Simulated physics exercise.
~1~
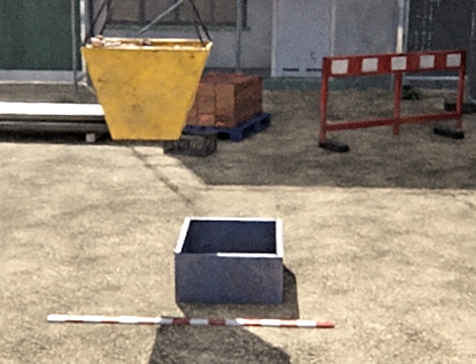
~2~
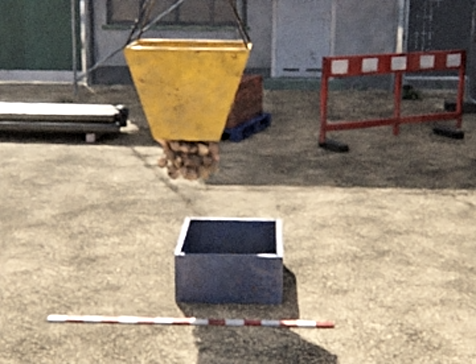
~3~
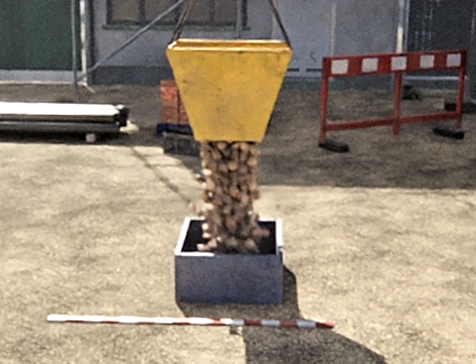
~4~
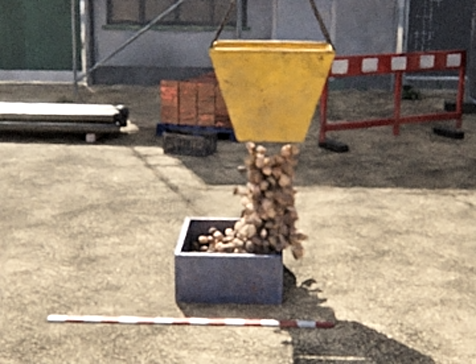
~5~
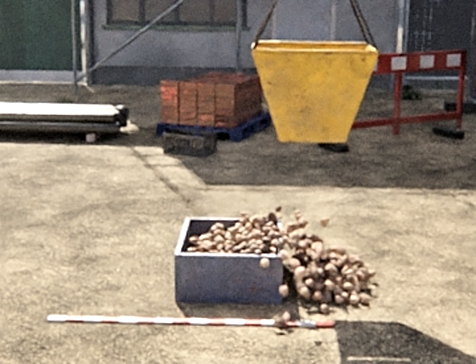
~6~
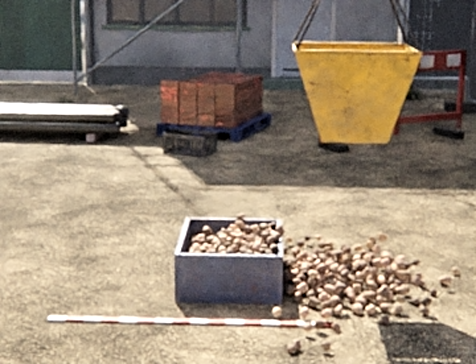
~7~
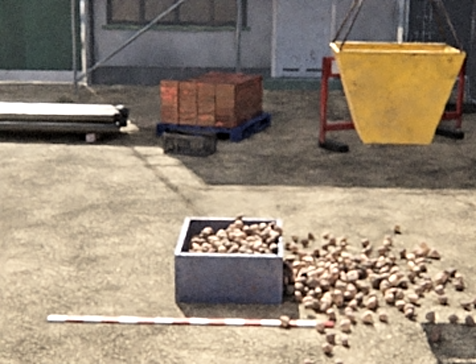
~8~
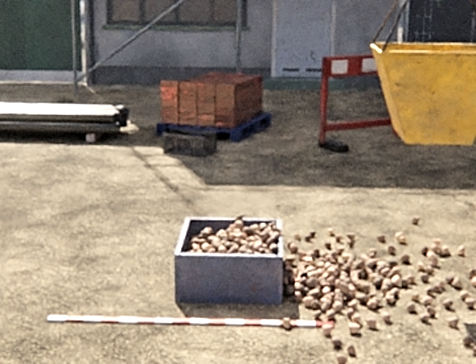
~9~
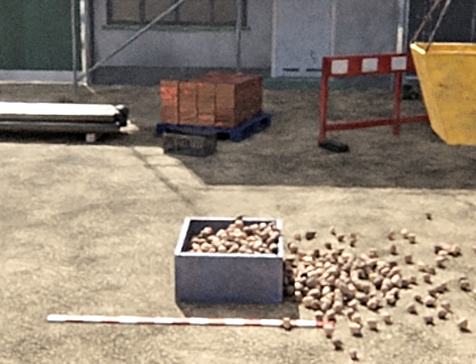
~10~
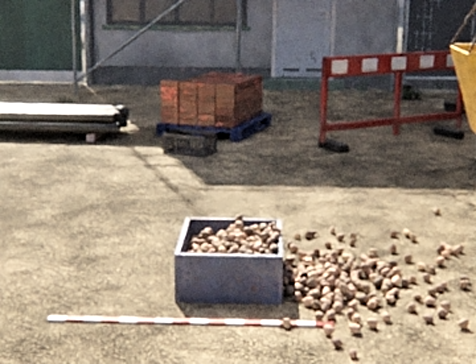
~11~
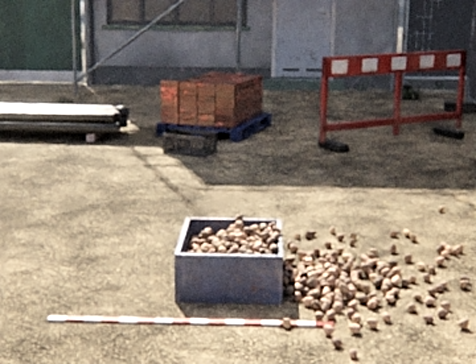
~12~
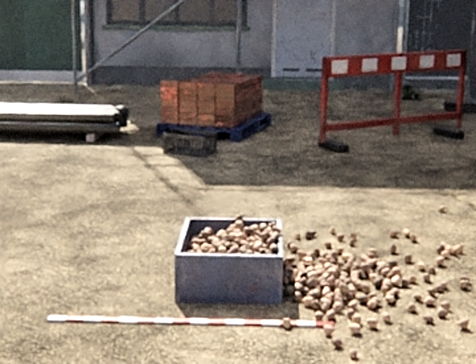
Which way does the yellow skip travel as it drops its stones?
The yellow skip travels to the right, passing over the bin and on toward the right edge of the view.
